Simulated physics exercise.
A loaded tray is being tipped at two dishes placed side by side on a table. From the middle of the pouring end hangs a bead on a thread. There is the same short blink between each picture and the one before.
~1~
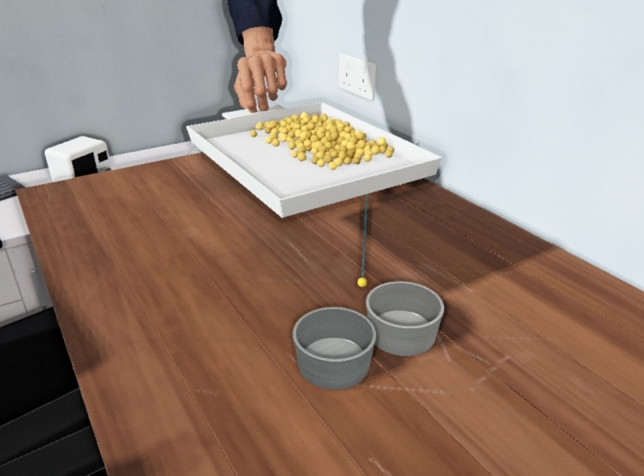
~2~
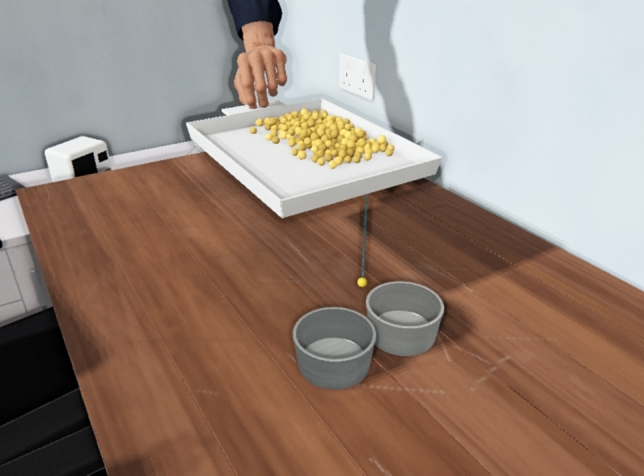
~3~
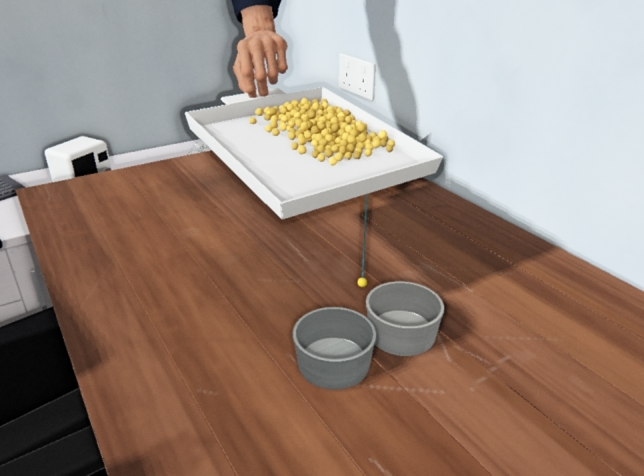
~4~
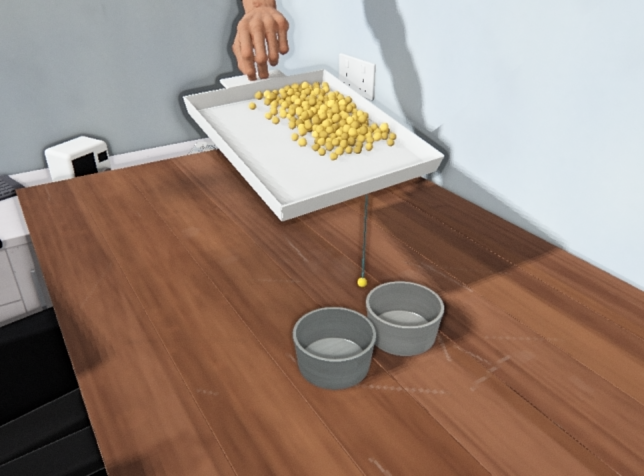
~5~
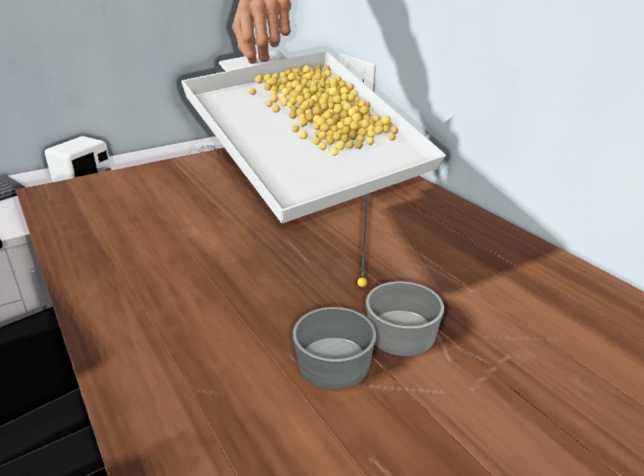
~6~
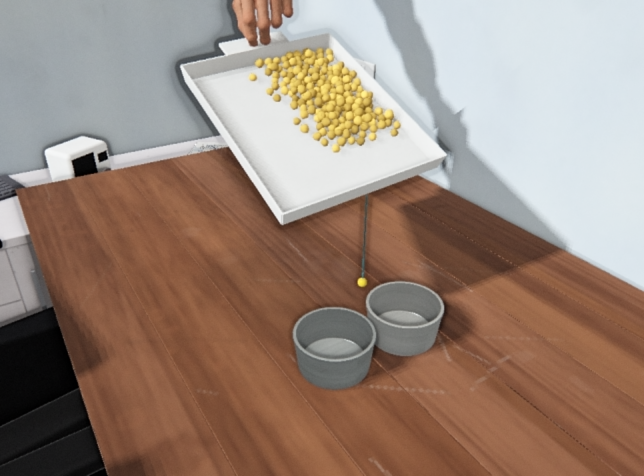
On a wooden table, two grey dishes sit side by side beneath a white tray of yellow balls with a bead hanging from it; a hand at the far end rises as the tray gradually tilts towards the dishes.
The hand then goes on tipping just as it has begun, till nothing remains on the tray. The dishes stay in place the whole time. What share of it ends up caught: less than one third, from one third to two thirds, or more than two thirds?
From one third to two thirds.
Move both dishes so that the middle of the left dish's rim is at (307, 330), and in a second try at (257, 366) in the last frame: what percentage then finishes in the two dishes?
First placement: Some 50 %; second placement: Some 50 %.
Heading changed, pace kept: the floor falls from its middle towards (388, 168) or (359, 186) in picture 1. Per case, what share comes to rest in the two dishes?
Case one 10 %; case two 50 %.
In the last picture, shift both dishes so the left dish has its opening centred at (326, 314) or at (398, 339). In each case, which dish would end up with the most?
Case one: The leftmost one; case two: The leftmost one.
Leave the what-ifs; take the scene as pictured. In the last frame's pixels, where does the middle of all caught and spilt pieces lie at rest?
I'd say the middle ends up at about (347, 363).
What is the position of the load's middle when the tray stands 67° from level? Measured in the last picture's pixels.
Check around (349, 178) in the last picture.
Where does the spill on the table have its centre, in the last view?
Near (366, 412).
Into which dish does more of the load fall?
The answer is the one at left.
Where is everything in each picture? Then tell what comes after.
In the first frame, corners of the pouring end at (282, 198) and (437, 157), level; middle of the load at (324, 141), puffed corn balls; left dish at (357, 369); right dish at (428, 336); bead on its thread at (363, 282).
In the second frame, corners of the pouring end at (282, 198) and (437, 157), level; middle of the load at (324, 139).
In the third frame, corners of the pouring end at (282, 200) and (438, 156), tipped barely, lowest at the left corner; middle of the load at (329, 125).
In the fourth frame, corners of the pouring end at (283, 204) and (439, 155), tipped a little, lowest at the left corner; middle of the load at (324, 108).
In the fifth frame, corners of the pouring end at (283, 207) and (441, 154), tipped clearly, lowest at the left corner; middle of the load at (325, 97).
In the sixth frame, corners of the pouring end at (284, 210) and (442, 154), tipped clearly, lowest at the left corner; middle of the load at (327, 88); left dish at (357, 369); right dish at (428, 336).
Soon, tray tipped steeply; nearly all on the tray; a small part in the air.
A while on, tray tipped past a quarter turn; about half on the tray; a small part in the left dish; a stray few in the right dish; about a quarter outside both; a small part in the air.
Towards the end, tray tipped past a quarter turn; about half in the left dish; a small part in the right dish; about half outside both.
Finally, tray tipped past a quarter turn; about half in the left dish; a small part in the right dish; about half outside both.
